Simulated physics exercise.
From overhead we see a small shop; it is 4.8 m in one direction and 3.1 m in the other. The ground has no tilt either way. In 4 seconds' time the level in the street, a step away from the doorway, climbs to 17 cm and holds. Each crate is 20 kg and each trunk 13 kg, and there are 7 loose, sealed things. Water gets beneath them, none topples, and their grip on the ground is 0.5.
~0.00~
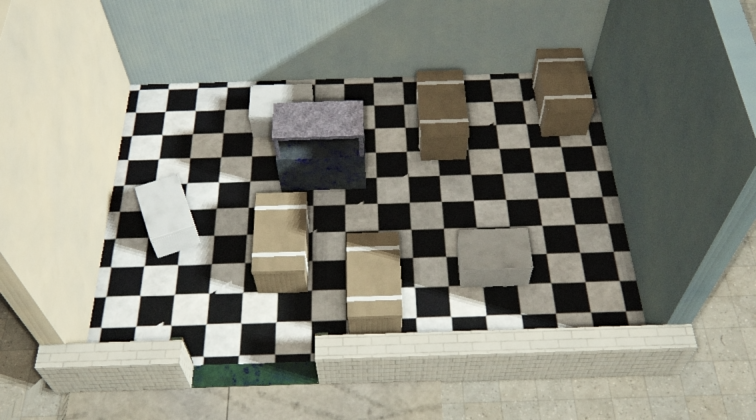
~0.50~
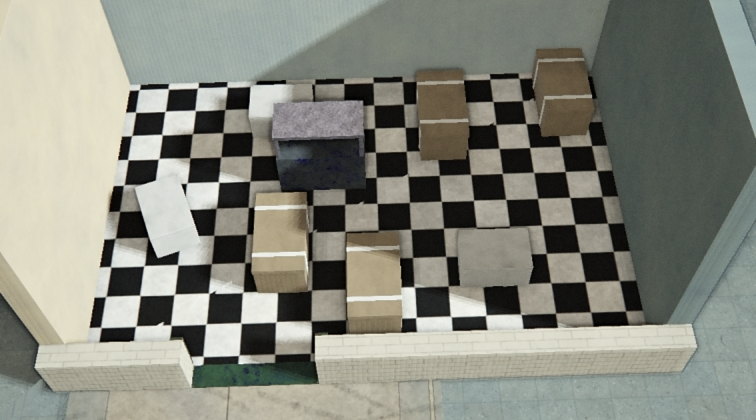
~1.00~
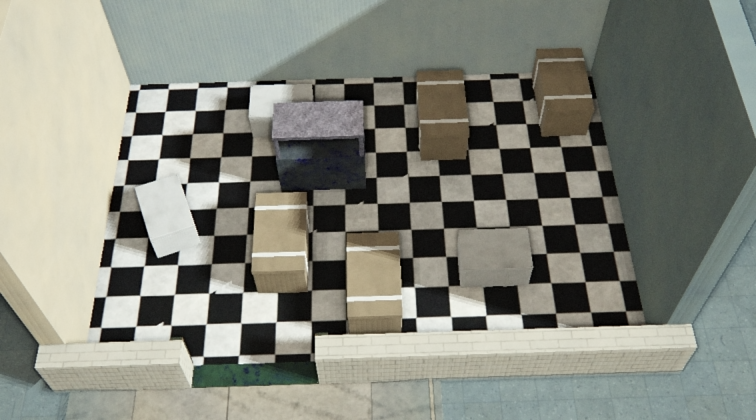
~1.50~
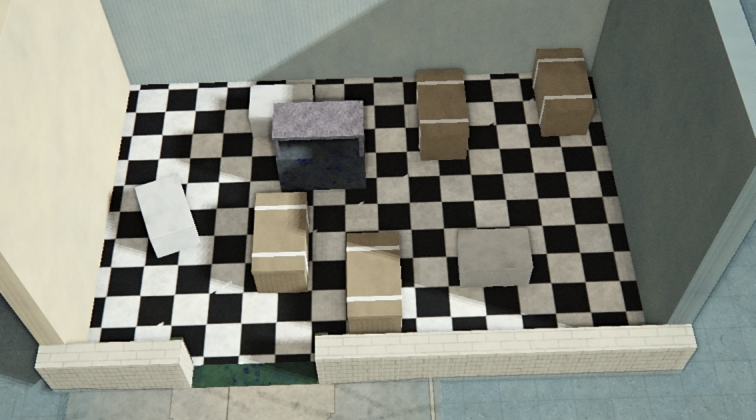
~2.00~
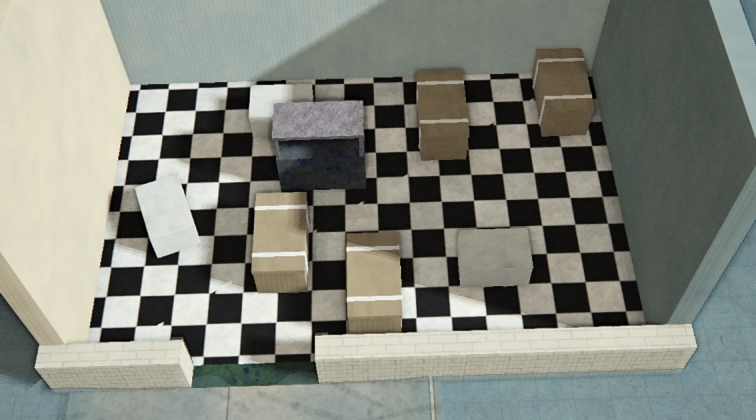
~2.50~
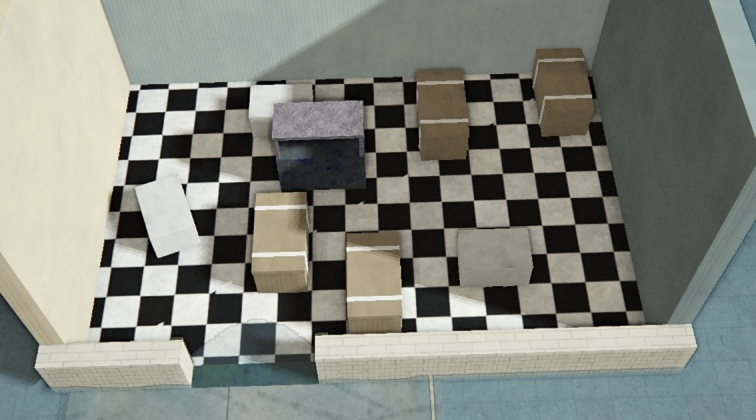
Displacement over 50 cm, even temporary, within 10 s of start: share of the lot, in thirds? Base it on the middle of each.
Fewer than one in three.
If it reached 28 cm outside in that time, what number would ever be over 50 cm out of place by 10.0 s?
Result: 4.
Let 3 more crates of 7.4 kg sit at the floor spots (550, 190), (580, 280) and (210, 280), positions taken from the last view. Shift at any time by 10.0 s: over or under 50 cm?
One: Within it. Two: Within it. Three: Within it.
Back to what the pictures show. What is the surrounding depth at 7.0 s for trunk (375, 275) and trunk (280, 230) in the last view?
I'd estimate 2 cm for the first and 8 cm for the second.
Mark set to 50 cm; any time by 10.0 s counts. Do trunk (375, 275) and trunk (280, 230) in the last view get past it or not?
The first is within the limit and the second is beyond the limit.
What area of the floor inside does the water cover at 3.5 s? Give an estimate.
Somewhere around 1.5 m2, roughly.
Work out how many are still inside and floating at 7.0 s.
Count: 1.
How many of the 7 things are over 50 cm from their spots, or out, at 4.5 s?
It comes to 0.
After 3.5 s 0 of 7 are over 50 cm from their spots; 0 afloat.
After 4.5 s 0 of 7 are over 50 cm from their spots; 0 afloat.
After 7.0 s 0 of 7 are over 50 cm from their spots; 1 afloat.
After 10.0 s 1 of 7 are over 50 cm from their spots, and 1 have been at some point; 4 afloat.
